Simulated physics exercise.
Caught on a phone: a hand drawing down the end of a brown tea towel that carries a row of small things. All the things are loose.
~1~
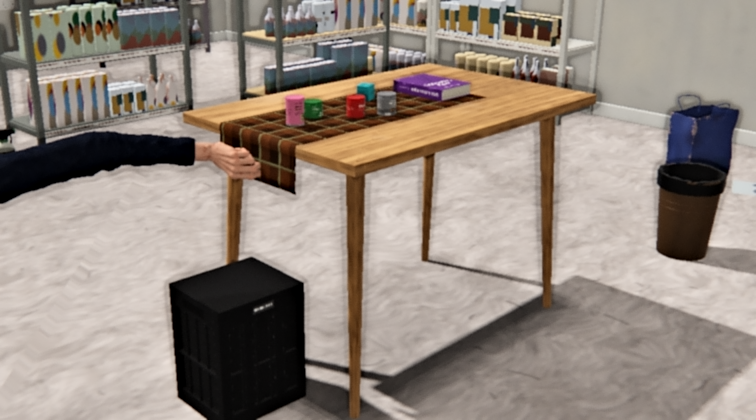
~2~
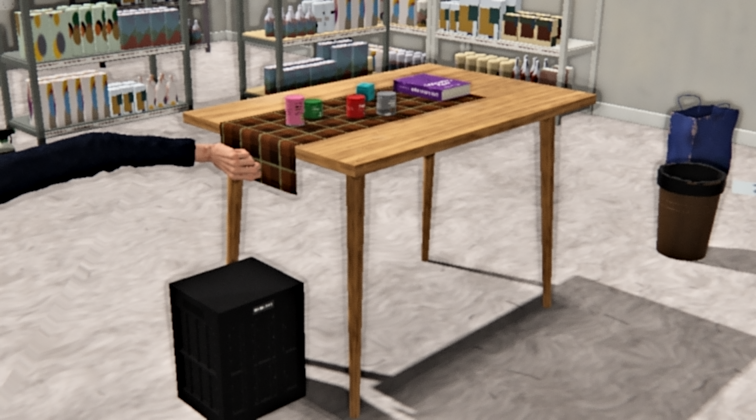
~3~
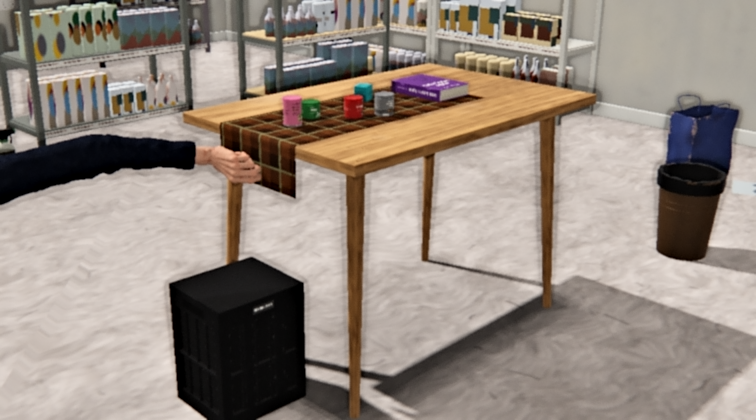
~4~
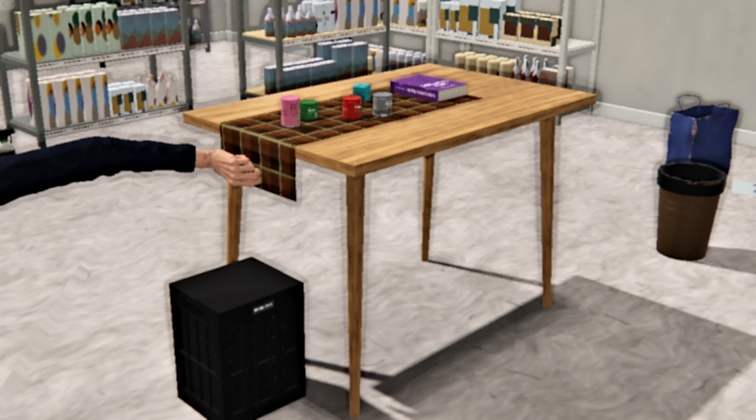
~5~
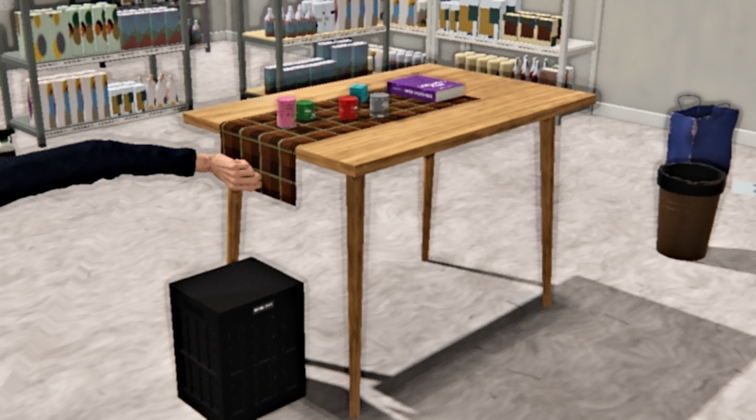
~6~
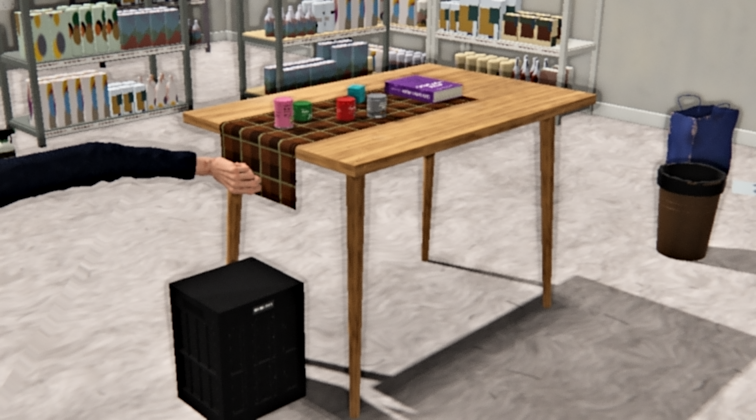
A hand slowly draws a brown checked cloth slightly down, shifting small cans and pots left.
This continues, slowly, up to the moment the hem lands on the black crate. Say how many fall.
The count of fallen things is two.
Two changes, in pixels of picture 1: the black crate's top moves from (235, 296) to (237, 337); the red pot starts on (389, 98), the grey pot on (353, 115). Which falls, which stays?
The red pot survives, the grey pot is carried off.
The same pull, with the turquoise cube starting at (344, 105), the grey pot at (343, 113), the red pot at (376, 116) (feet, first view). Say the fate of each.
The turquoise cube holds on; the grey pot holds on; the red pot holds on.
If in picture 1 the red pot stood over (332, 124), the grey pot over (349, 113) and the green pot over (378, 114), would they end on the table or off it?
The red pot tumbles off, the grey pot holds on, the green pot stays on.
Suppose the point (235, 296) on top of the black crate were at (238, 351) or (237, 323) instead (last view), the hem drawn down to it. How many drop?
In that case 4 and 3.
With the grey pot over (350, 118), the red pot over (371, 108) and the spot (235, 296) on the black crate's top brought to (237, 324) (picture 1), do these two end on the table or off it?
The grey pot drops off, the red pot holds on.
Soon after, hem near (258, 240); pink can gone.
After that, hem on the crate; pink can and green pot gone.
In the end, hem on the crate; pink can and green pot gone. It carries off two.
